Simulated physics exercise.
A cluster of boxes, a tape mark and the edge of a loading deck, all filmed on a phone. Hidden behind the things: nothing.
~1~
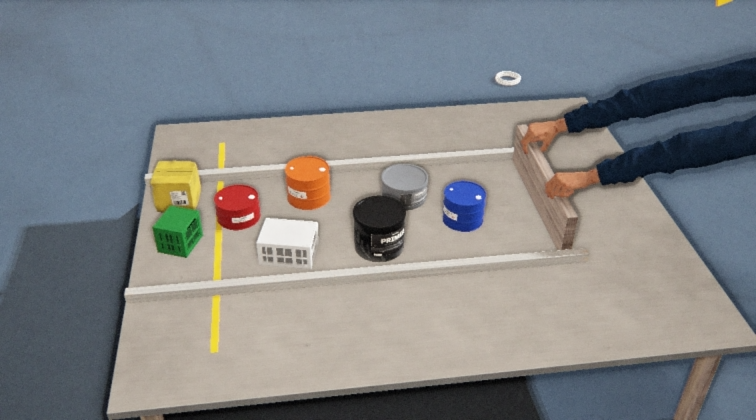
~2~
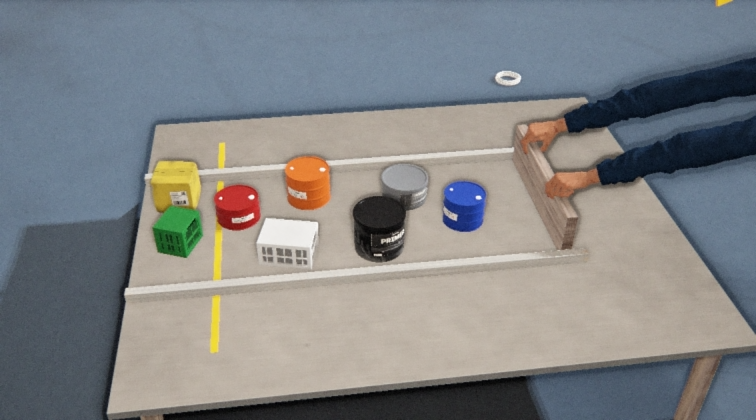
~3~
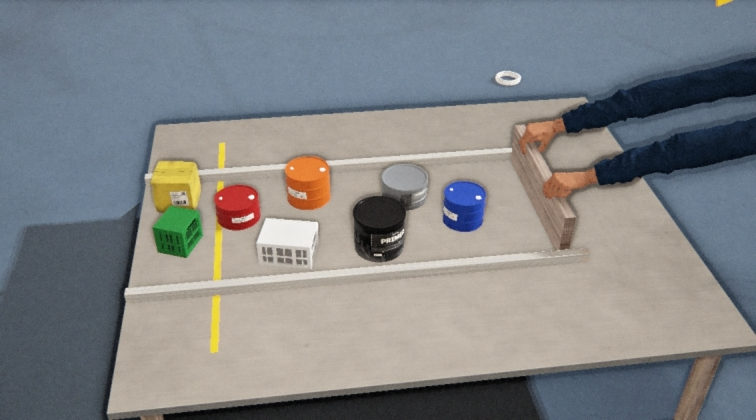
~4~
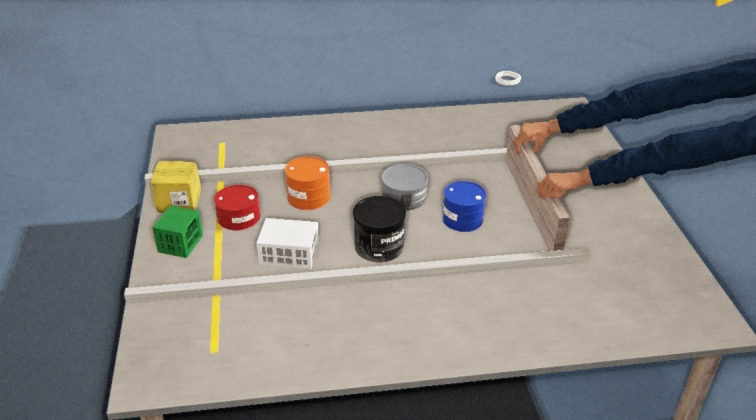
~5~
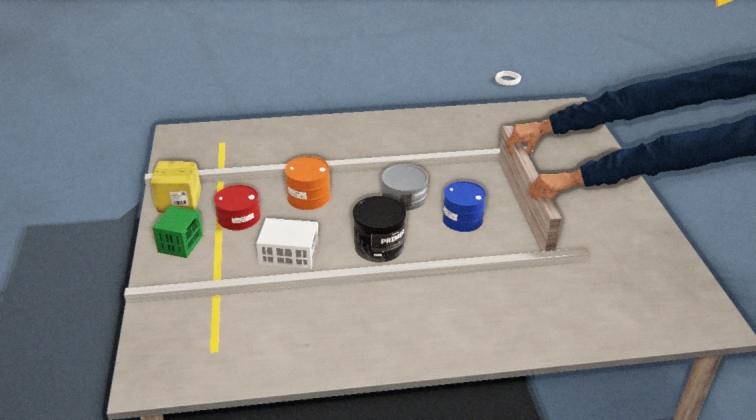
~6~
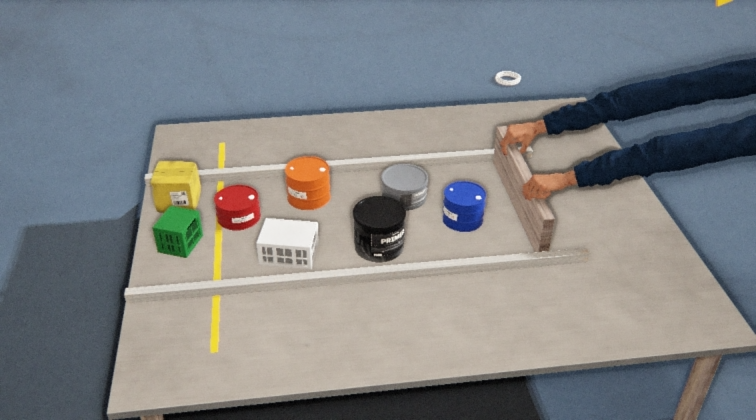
To begin with, two hands grip a wooden plank at the right of a table, where drums, pails, crates and a yellow parcel sit between two pale rails. The hands then slide the plank a short way left toward the blue drum, while the objects all stay still.
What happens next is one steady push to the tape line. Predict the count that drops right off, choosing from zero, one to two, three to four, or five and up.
I expect only one or two to drop off the edge.
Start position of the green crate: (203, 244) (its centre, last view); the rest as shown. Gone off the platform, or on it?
In that case it ends up off.
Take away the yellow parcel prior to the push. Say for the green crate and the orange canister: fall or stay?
The green crate goes down and the orange canister is still up.
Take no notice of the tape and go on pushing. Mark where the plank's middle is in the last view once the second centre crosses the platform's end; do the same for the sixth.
The first one at (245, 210), the next at (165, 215).
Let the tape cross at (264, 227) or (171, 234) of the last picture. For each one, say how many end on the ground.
Try by try, 0 and 5.
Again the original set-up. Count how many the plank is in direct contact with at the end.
Tally at the end: 3.
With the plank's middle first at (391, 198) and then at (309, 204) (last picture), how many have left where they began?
3, then 6.
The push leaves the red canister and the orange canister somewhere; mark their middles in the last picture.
The first sits around (156, 223), while the other sits around (160, 184).
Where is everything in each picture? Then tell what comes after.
The first picture shows yellow parcel (176, 187); green crate (178, 232); red canister (238, 207); plank (542, 186); tape (219, 230).
The second picture shows green crate (178, 232); plank (542, 186).
The third picture shows red canister (238, 207); grey pail (404, 187).
The fourth picture shows yellow parcel (176, 187); black pail (379, 229).
The fifth picture shows green crate (178, 232); white crate (288, 244).
The sixth picture shows yellow parcel (176, 187); green crate (178, 232); red canister (238, 207); plank (521, 188); tape (219, 230).
A little later, none off yet; yellow parcel at rest near (176, 187); green crate at rest near (178, 232); red canister at rest near (238, 207).
When it is over, the number that fall off is one or two; down, green crate and yellow parcel.
